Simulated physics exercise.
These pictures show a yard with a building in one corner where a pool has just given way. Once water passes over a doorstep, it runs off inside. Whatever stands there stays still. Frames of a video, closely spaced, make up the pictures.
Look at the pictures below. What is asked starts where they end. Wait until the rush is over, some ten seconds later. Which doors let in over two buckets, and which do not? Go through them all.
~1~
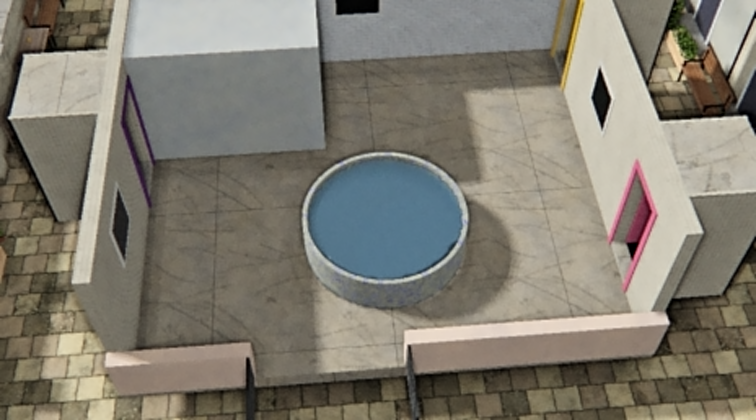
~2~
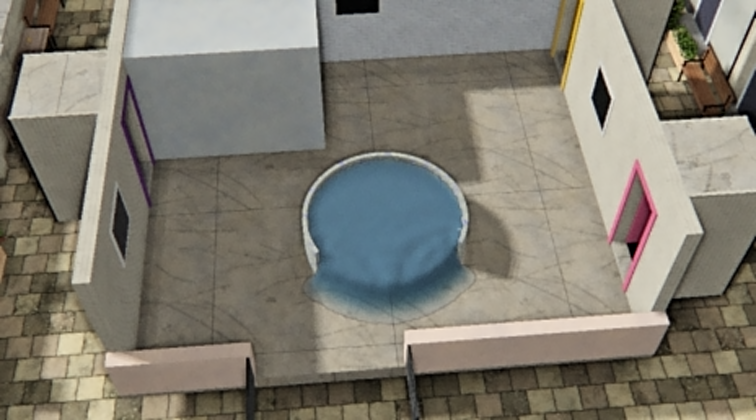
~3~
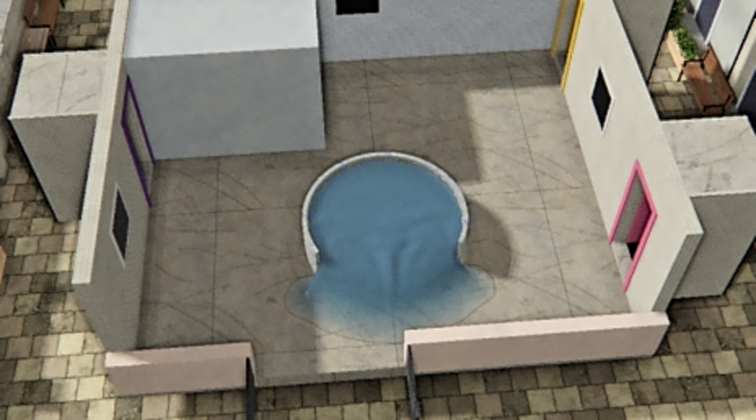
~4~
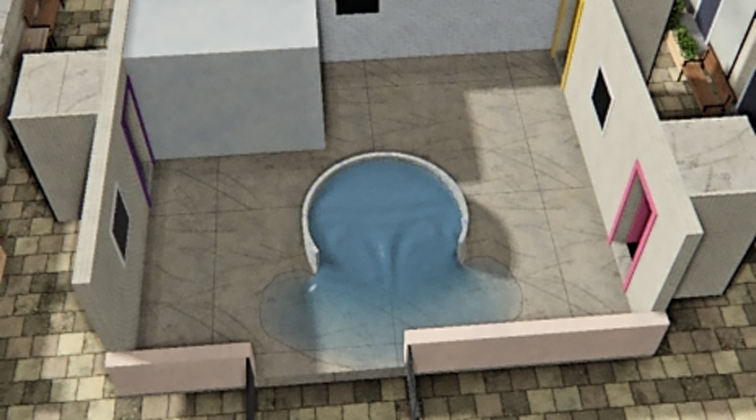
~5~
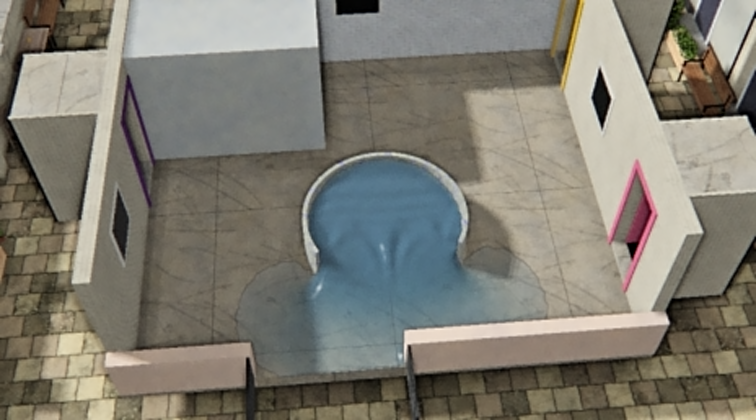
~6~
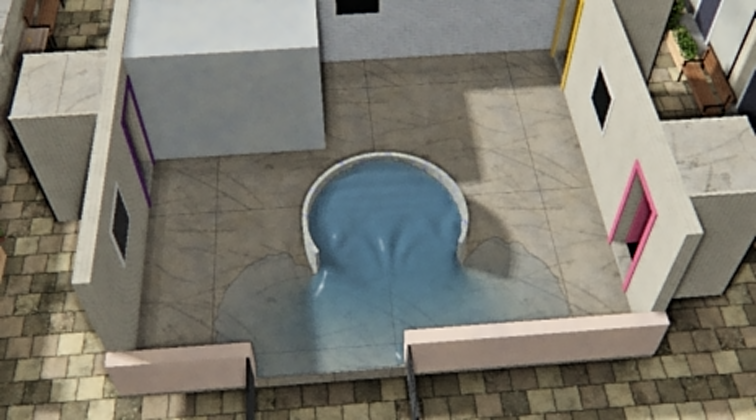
One by one: The purple door gets two buckets or fewer, the yellow door gets two buckets or fewer, the pink door gets over two buckets.
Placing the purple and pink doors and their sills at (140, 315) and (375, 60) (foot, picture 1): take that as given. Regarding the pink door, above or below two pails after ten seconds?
Pink: Under the limit.
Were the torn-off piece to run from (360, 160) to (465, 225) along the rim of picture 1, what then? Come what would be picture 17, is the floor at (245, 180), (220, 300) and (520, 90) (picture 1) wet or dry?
Respectively: Parched, parched and drenched.
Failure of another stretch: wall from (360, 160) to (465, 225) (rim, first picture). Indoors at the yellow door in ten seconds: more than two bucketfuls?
Result for the yellow door: It ends up above.
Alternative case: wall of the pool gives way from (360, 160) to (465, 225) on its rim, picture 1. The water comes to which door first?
It would be the pink one.
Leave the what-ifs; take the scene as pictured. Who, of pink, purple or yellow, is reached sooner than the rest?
Answer: The pink door.
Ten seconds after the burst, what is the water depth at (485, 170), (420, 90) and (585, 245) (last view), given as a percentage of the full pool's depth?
In order: About 4, 8 and 6 in a hundred.
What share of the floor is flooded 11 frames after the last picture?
My estimate is near 25 per cent.
A moment on, water covers 25 % of the floor; the purple door not reached, the yellow door not reached, the pink door not reached.
Next, water covers 25 % of the floor; the purple door not reached, the yellow door not reached, the pink door under two buckets in.
Then, water covers 45 % of the floor; the purple door not reached, the yellow door not reached, the pink door over two buckets in.
Later, water covers 75 % of the floor; the purple door wet at the sill, nothing in, the yellow door wet at the sill, nothing in, the pink door far over two buckets in.
In the end, water covers 95 % of the floor; the purple door wet at the sill, nothing in, the yellow door wet at the sill, nothing in, the pink door far over two buckets in.
